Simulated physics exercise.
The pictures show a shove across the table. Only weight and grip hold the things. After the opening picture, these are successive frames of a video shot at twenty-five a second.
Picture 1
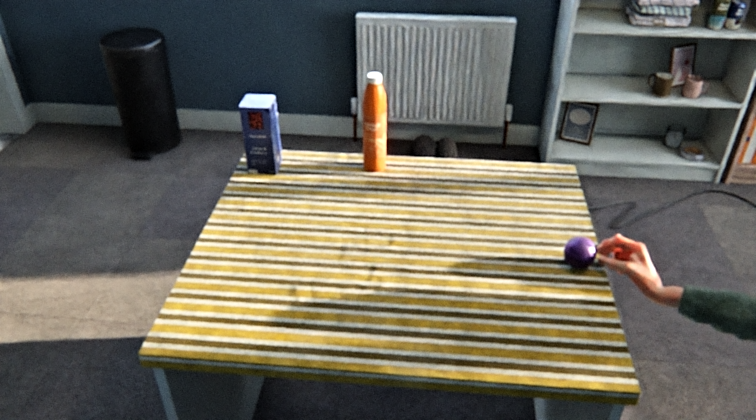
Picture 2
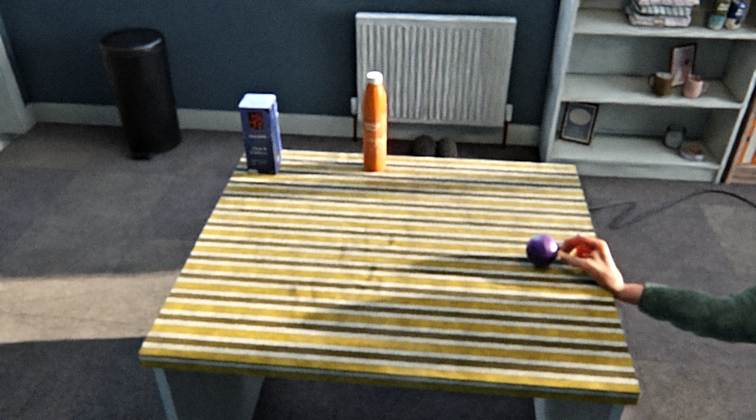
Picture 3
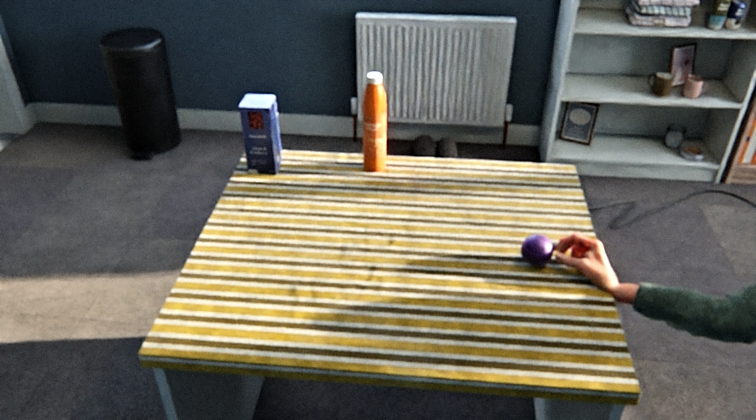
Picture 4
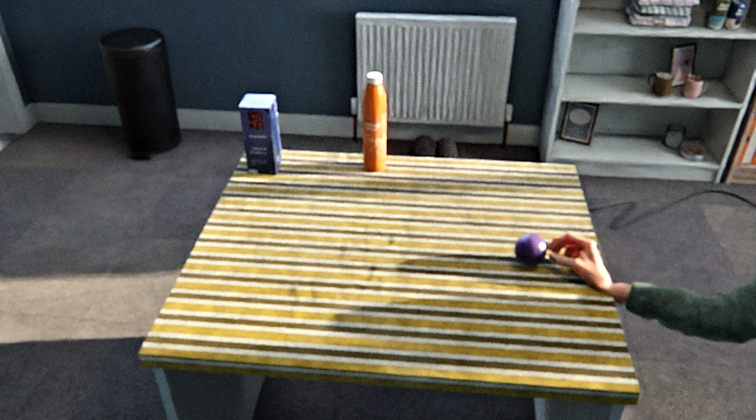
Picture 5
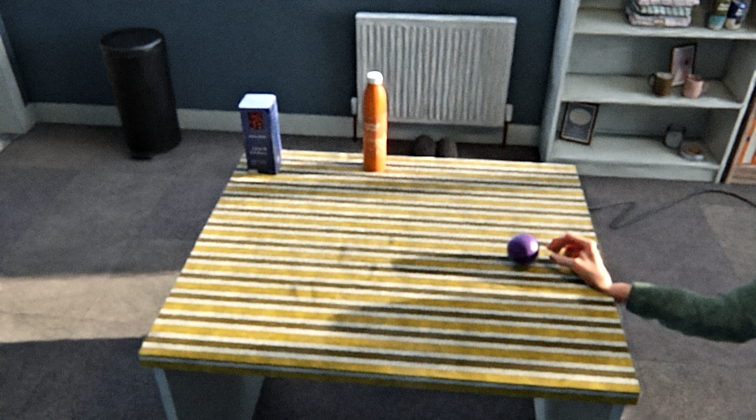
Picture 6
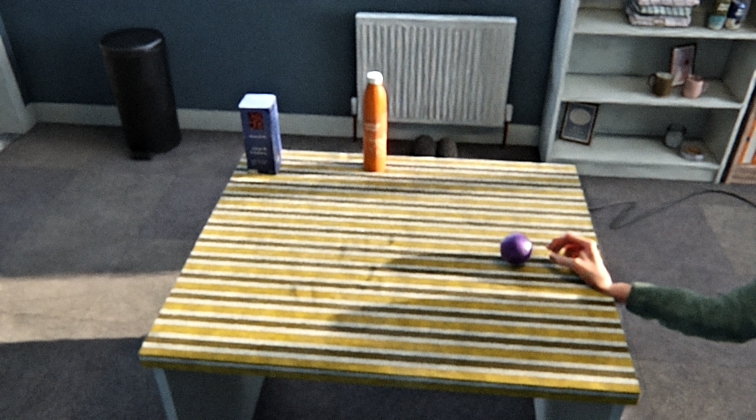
A purple ball is pushed leftward by a hand in a dark green sleeve near the right edge of a yellow-striped table, seen from above in a room with a radiator and shelves. A blue box and an orange bottle stand at the back, left of the ball. The hand slows and stays while the ball rolls slightly farther left, opening a small gap; the view stays still.
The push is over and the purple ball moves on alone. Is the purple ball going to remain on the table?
The purple ball stays on the table.
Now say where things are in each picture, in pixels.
Under the hand; purple ball (580, 252), in the first picture.
Under the hand; purple ball (542, 250), in the second picture.
Under the hand; purple ball (537, 250), in the third picture.
Purple ball (531, 249), in the fourth picture.
Purple ball (523, 249) displaced a little, in the fifth picture.
Purple ball (516, 248) displaced a little, in the sixth picture.
Then, 0.20 s past the last view, purple ball displaced about its own width near (484, 247).
Then, 0.50 s past the last view, purple ball displaced well along near (449, 244).
Finally, moved from the start, purple ball. Final places as the last picture's camera would see them, purple ball near (425, 243).
